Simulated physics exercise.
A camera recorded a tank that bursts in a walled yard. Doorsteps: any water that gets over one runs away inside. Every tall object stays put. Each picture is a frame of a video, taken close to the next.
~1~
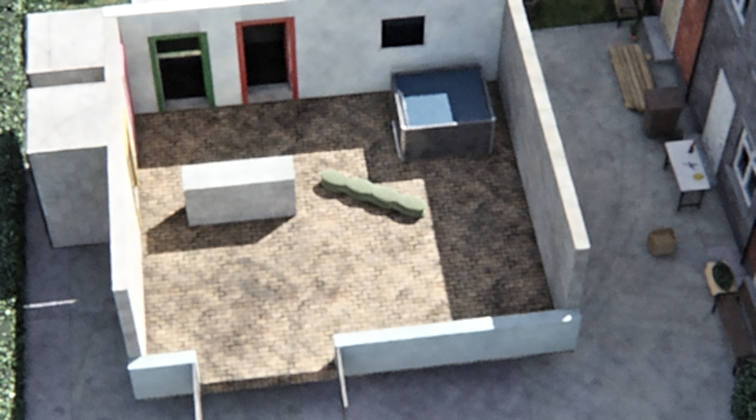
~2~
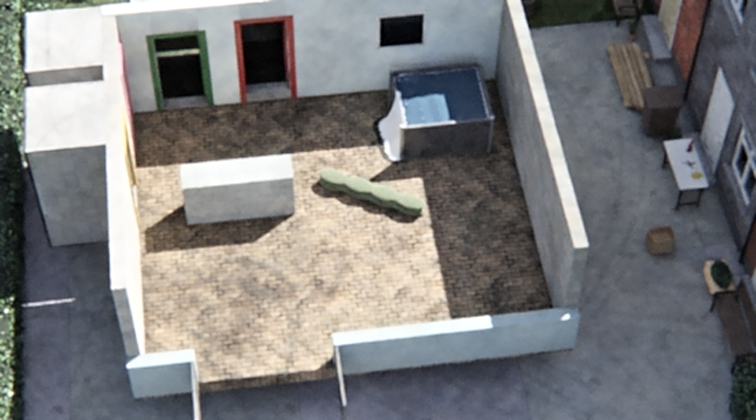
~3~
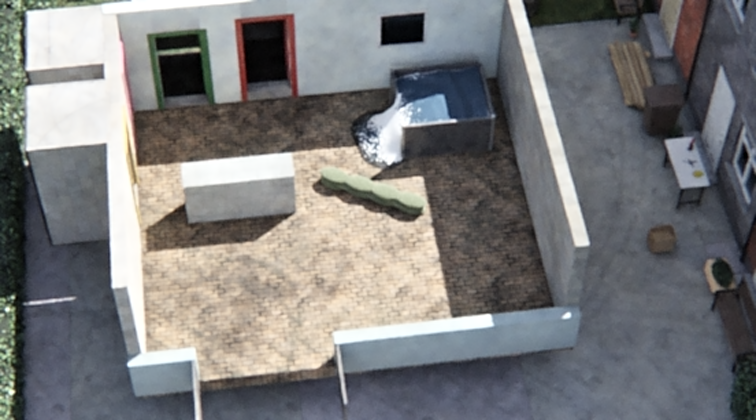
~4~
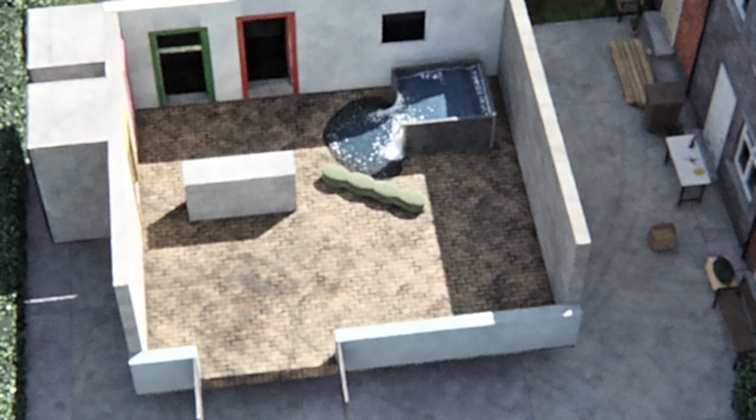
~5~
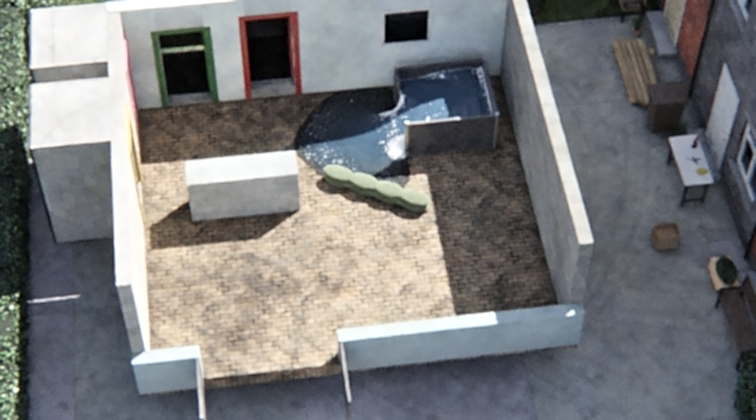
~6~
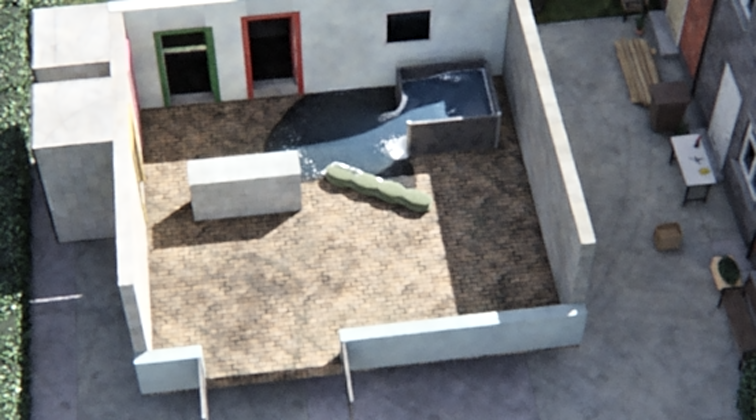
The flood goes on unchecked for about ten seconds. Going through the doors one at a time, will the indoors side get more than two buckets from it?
Red door: Two buckets at most; green door: More than two buckets; yellow door: More than two buckets; pink door: More than two buckets.
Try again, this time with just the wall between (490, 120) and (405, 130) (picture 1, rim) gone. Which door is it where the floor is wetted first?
The red door is first in line.
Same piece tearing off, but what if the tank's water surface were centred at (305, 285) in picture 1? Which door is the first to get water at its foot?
Result: The yellow one.
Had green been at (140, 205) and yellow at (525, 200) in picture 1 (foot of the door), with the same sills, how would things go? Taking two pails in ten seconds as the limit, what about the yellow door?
Result - yellow: Remains below the limit.
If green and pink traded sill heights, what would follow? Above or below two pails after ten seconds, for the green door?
Green door: Falls short.
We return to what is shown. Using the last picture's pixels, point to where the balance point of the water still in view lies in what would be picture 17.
It is around (341, 137).
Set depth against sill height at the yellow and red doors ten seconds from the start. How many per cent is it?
First around 40 percent, second around 30 percent.
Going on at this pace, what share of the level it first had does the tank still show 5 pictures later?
It works out to roughly 52 percent.
A moment on, water covers 25 % of the floor; the red door wet at the sill, nothing in, the green door wet at the sill, nothing in, the yellow door not reached, the pink door not reached.
Next, water covers 35 % of the floor; the red door wet at the sill, nothing in, the green door under two buckets in, the yellow door over two buckets in, the pink door under two buckets in.
Then, water covers 40 % of the floor; the red door wet at the sill, nothing in, the green door under two buckets in, the yellow door far over two buckets in, the pink door far over two buckets in.
Later, water covers 55 % of the floor; the red door wet at the sill, nothing in, the green door far over two buckets in, the yellow door far over two buckets in, the pink door far over two buckets in.
In the end, water covers 75 % of the floor; the red door wet at the sill, nothing in, the green door far over two buckets in, the yellow door far over two buckets in, the pink door far over two buckets in.
